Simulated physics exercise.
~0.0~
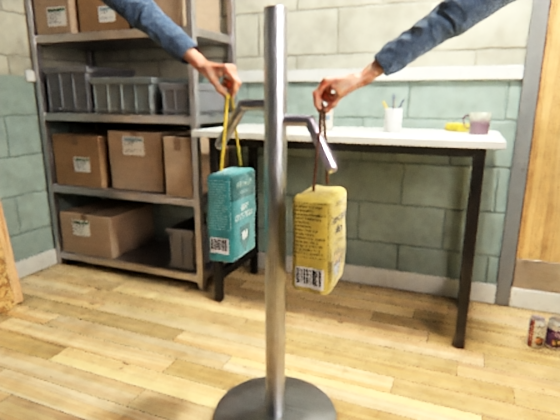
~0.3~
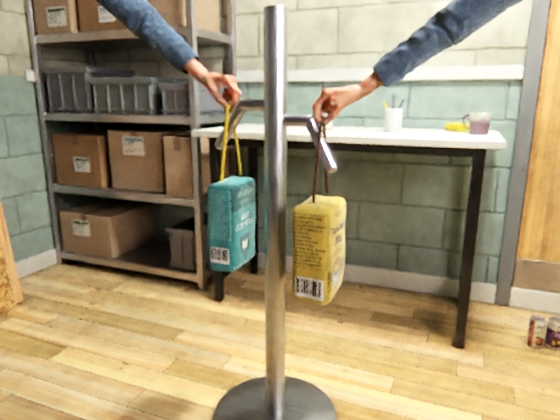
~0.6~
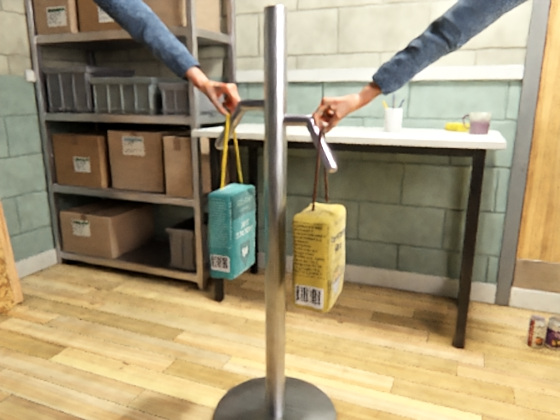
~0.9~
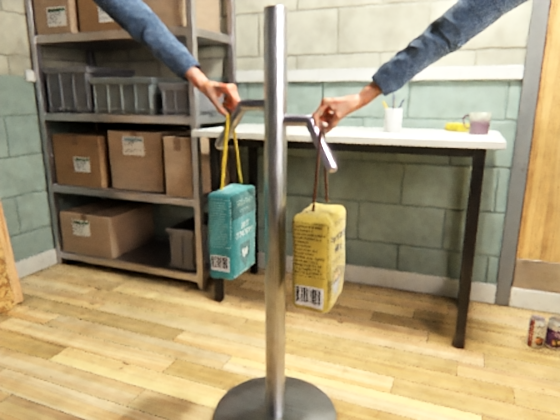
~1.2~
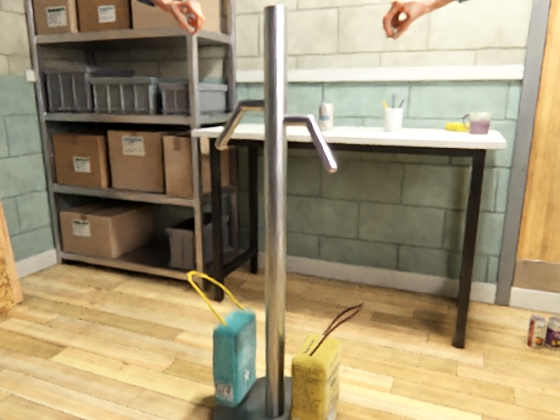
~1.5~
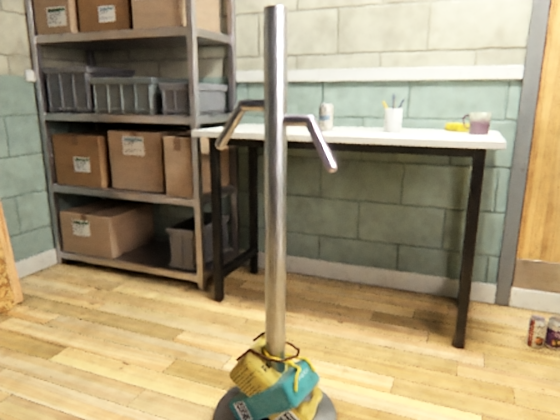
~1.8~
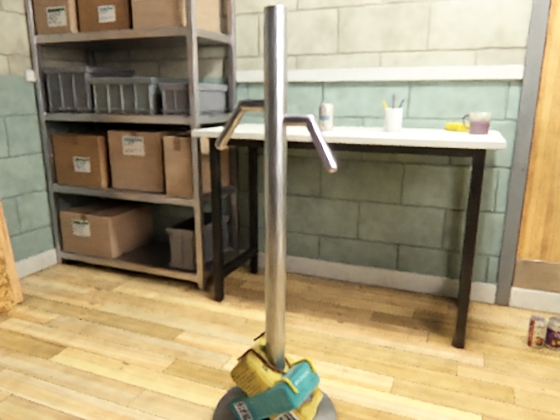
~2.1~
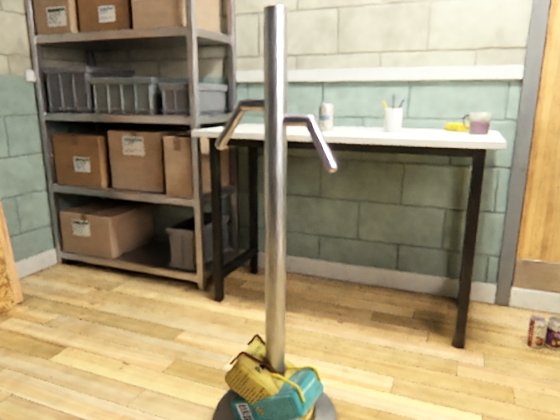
We see two hands lower a turquoise sack and a yellow sack by their loops beside a metal post with two pegs, then let go; both sacks drop to the floor and topple together, ending heaped against the foot of the post, the pegs empty.
